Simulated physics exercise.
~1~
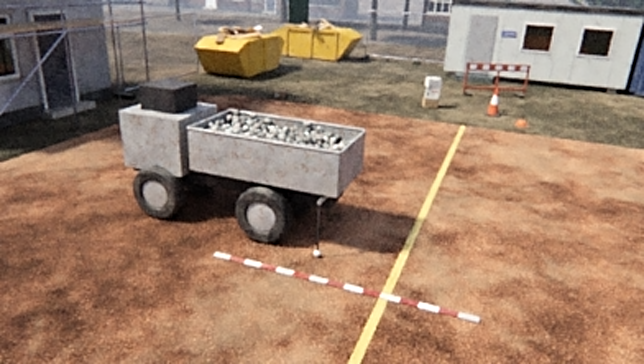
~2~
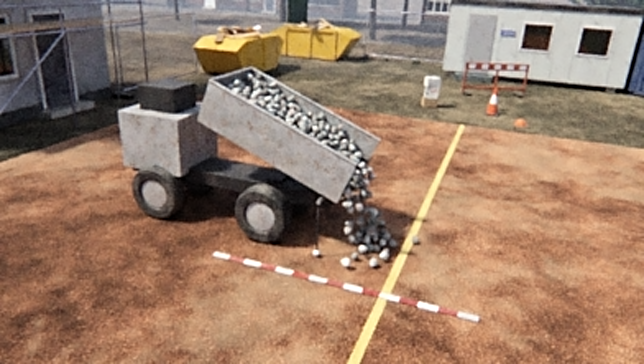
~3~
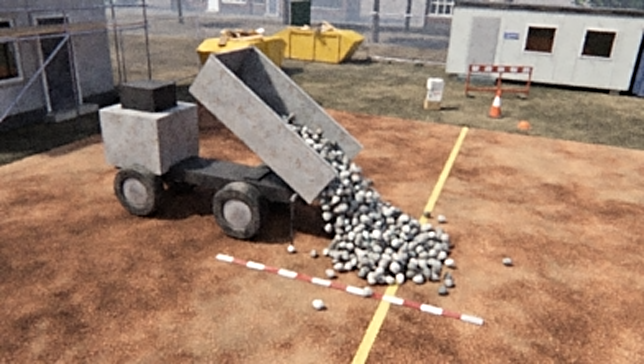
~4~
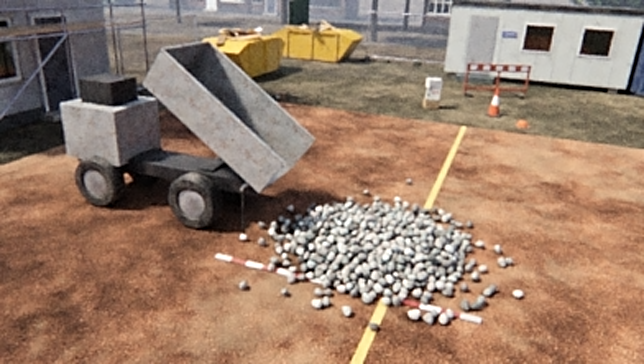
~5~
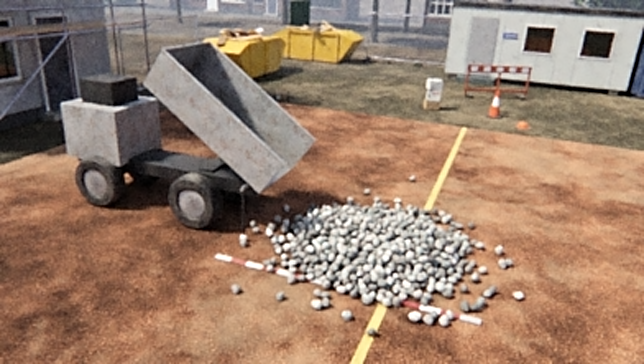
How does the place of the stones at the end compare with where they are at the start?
At the start the stones are loaded in the truck's bed. By the end they lie lower and further right, in a spread-out heap on the ground across the yellow line.
